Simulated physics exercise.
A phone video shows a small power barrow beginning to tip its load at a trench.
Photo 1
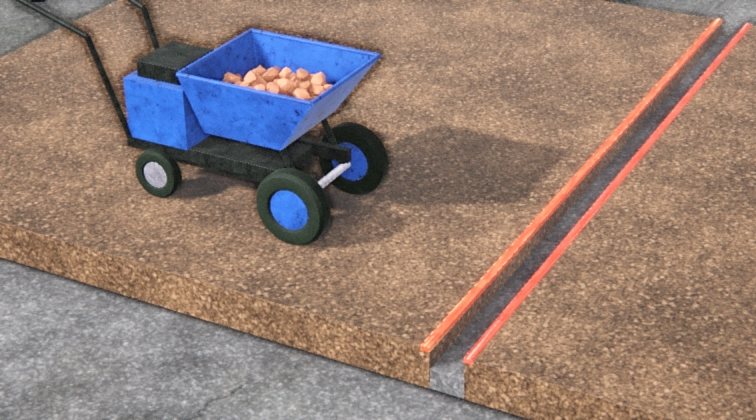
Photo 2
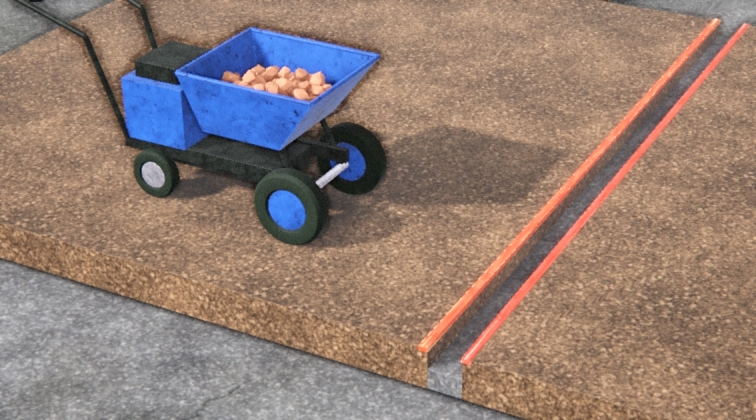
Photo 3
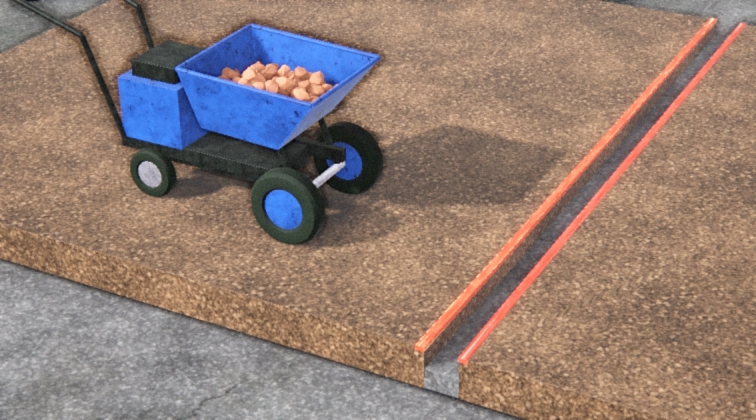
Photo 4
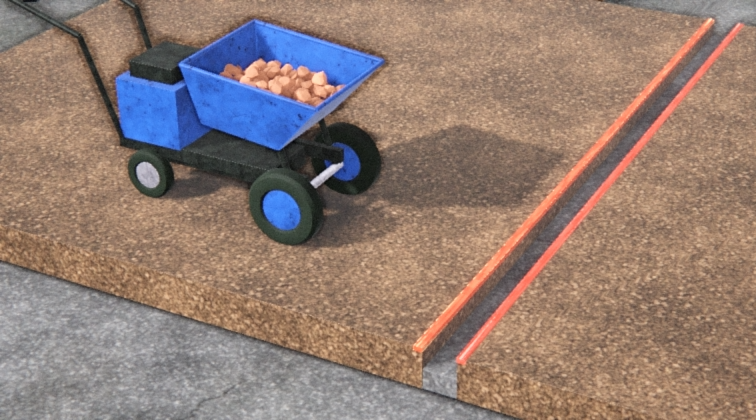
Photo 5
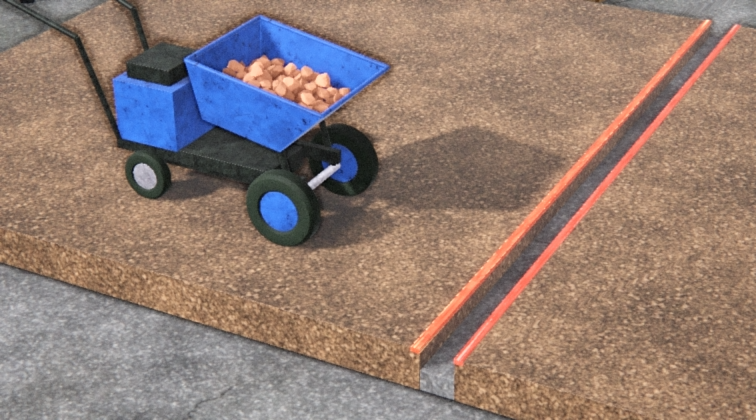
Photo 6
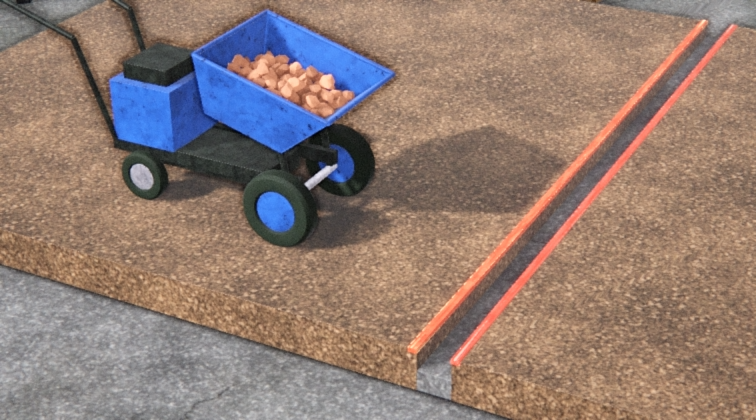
The clip shows a small blue power barrow loaded with lumps of rubble, standing on brown ground left of a narrow trench edged with orange-red strips. Its skip, level at first, gradually tilts forward toward the right.
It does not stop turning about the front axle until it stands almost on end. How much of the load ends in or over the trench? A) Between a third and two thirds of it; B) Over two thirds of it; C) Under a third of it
The answer is C.
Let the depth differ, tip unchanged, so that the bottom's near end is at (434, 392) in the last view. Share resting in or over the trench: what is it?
Estimate: Approx. 20 %.
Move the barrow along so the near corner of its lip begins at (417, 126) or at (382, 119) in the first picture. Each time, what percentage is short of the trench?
About 0 percent at the first place and about 0 percent at the second.
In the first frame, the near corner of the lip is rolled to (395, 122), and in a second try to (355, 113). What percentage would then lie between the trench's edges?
50 %, then 50 %.
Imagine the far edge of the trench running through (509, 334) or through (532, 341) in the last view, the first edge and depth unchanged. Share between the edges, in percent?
Near 20 % and 20 %.
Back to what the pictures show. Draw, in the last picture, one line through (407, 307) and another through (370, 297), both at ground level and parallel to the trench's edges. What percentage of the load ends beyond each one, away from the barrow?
Some 50 and some 90 per cent, respectively.
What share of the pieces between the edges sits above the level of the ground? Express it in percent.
0 per cent or so.
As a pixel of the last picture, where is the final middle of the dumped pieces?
Around (463, 251).
Shortly afterwards, skip tipped steeply; the whole lot in the skip.
Next, skip tipped right over; the bulk in the skip; a little short of the trench; only a few falling.
Some moments later, skip tipped right over; near a quarter in the skip; near two thirds short of the trench; near a quarter in or heaped over the trench; only a few beyond it.
In the end, skip tipped right over; a little in the skip; near two thirds short of the trench; near a quarter in or heaped over the trench; only a few beyond it.
